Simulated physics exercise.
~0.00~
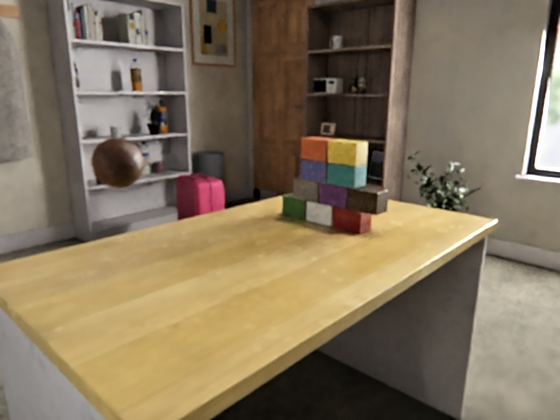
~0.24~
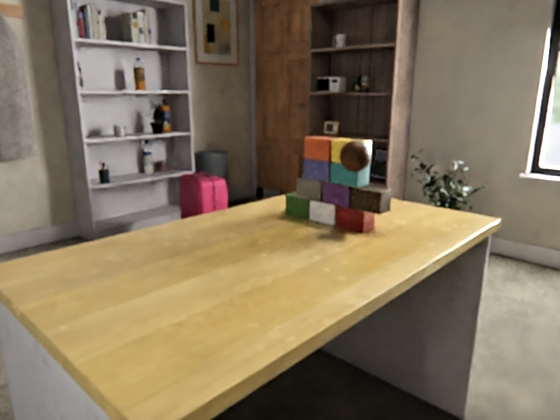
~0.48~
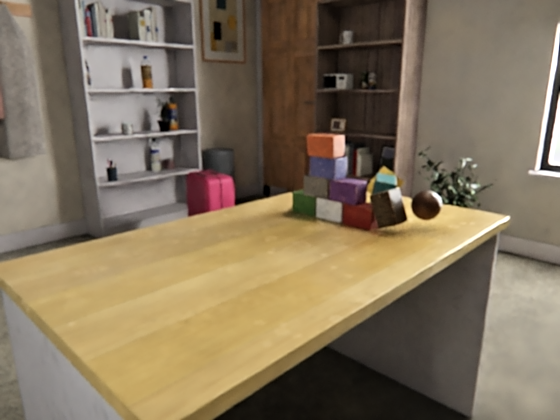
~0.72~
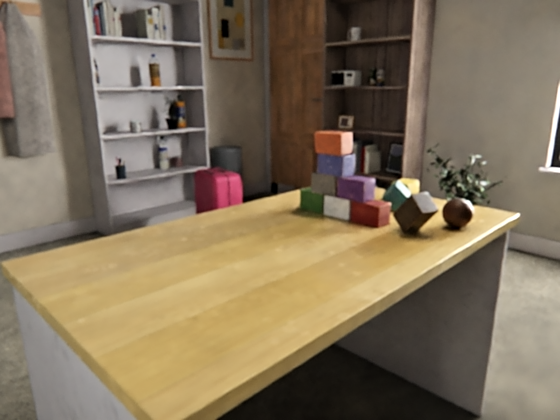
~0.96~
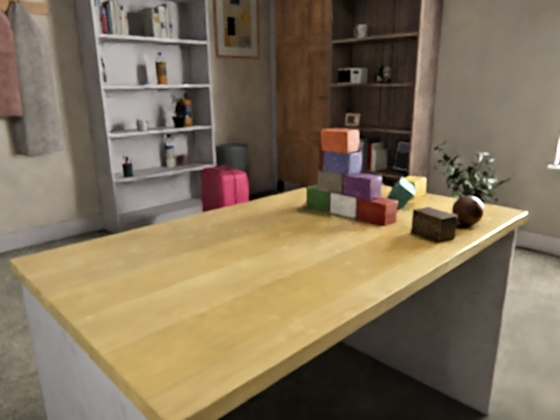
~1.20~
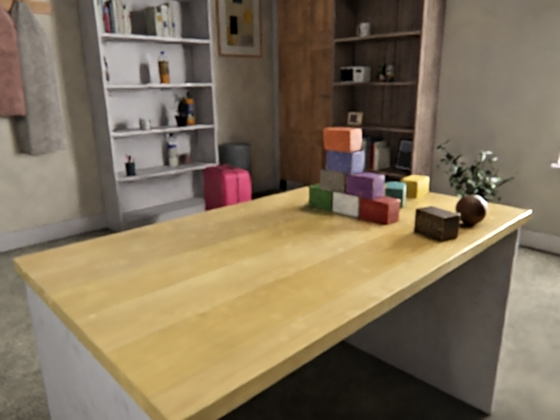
The footage shows a brown ball flying rightward into a stack of colored blocks on a wooden table, knocking the yellow, turquoise and black blocks off its right side; they tumble onto the tabletop and settle near the ball, while the remaining blocks stay stacked.
